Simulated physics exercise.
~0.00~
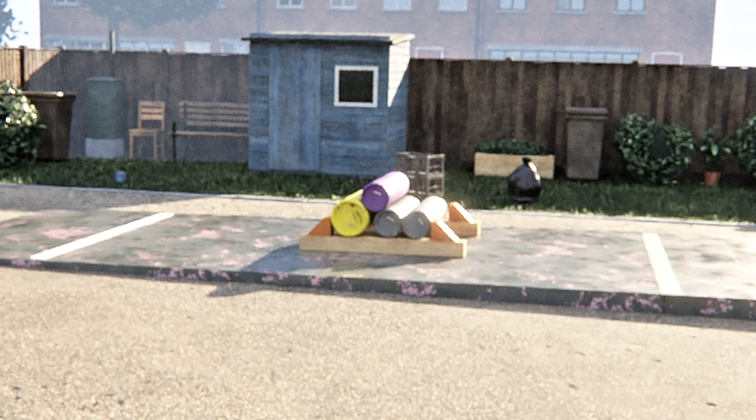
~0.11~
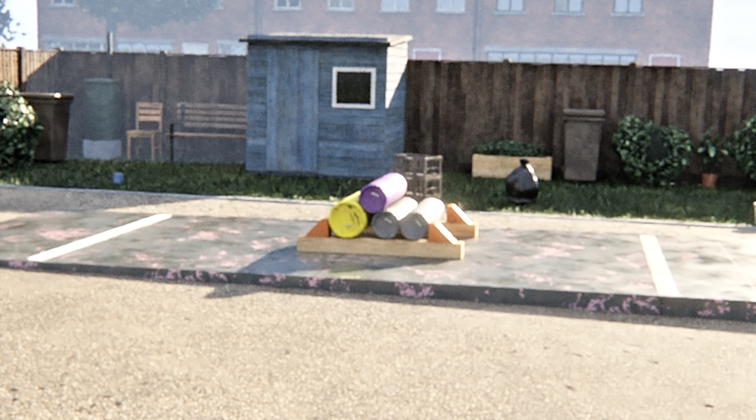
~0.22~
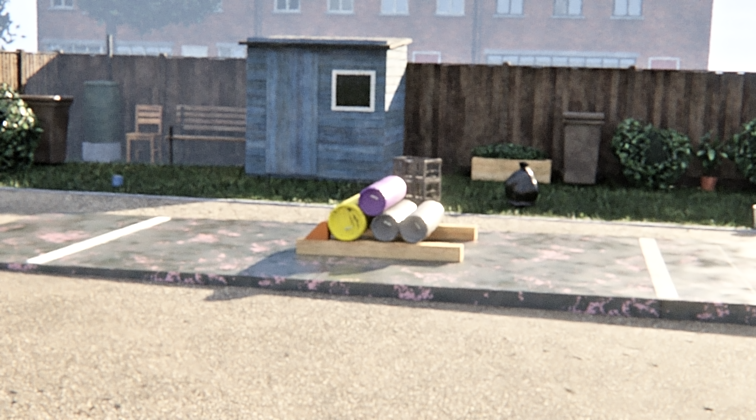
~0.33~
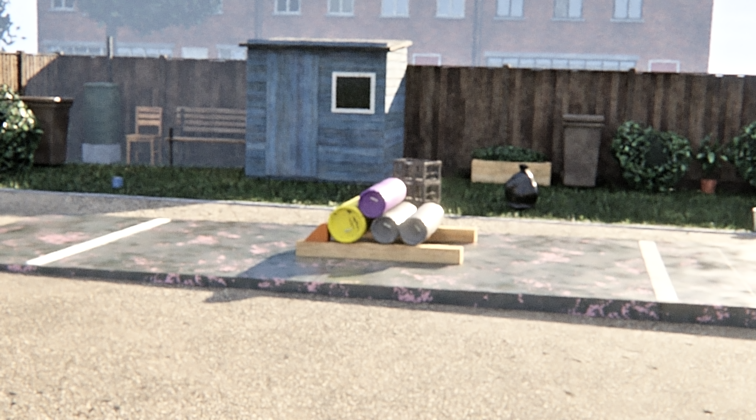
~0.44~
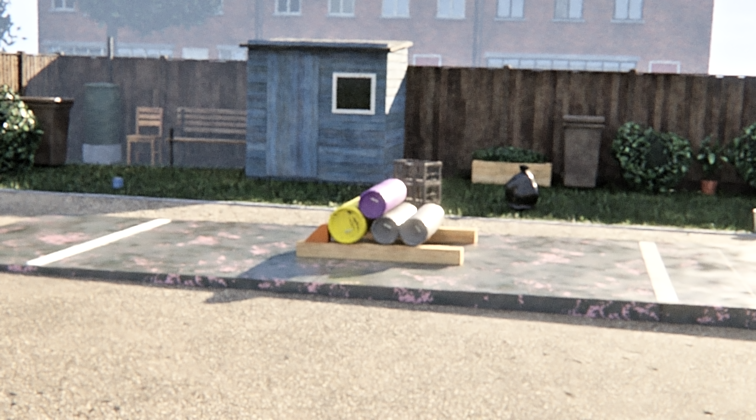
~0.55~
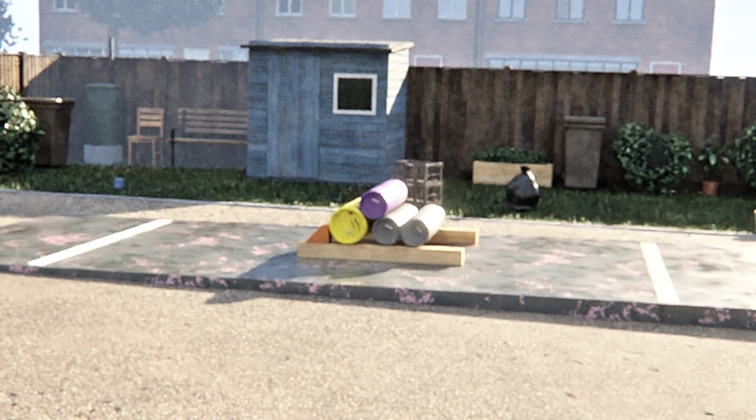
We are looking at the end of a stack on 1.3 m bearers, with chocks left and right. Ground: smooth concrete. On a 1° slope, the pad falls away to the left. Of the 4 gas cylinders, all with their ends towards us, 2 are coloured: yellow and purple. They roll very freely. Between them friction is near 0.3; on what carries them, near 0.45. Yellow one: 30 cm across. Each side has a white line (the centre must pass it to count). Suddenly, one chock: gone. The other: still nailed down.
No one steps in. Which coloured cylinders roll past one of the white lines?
Looking at each: Yellow stays within the lines, purple stays within the lines.
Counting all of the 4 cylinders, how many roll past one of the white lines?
0.
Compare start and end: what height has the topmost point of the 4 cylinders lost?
About 0 cm.
Then, 0.9 s in, yellow is on the bearers, 40 cm from the bearers' left end; purple is up on others, 60 cm from the bearers' left end; 0 over a line so far.
In the end (1.3 s), yellow is on the bearers, 40 cm from the bearers' left end; purple is up on others, 60 cm from the bearers' left end; 0 over a line so far.
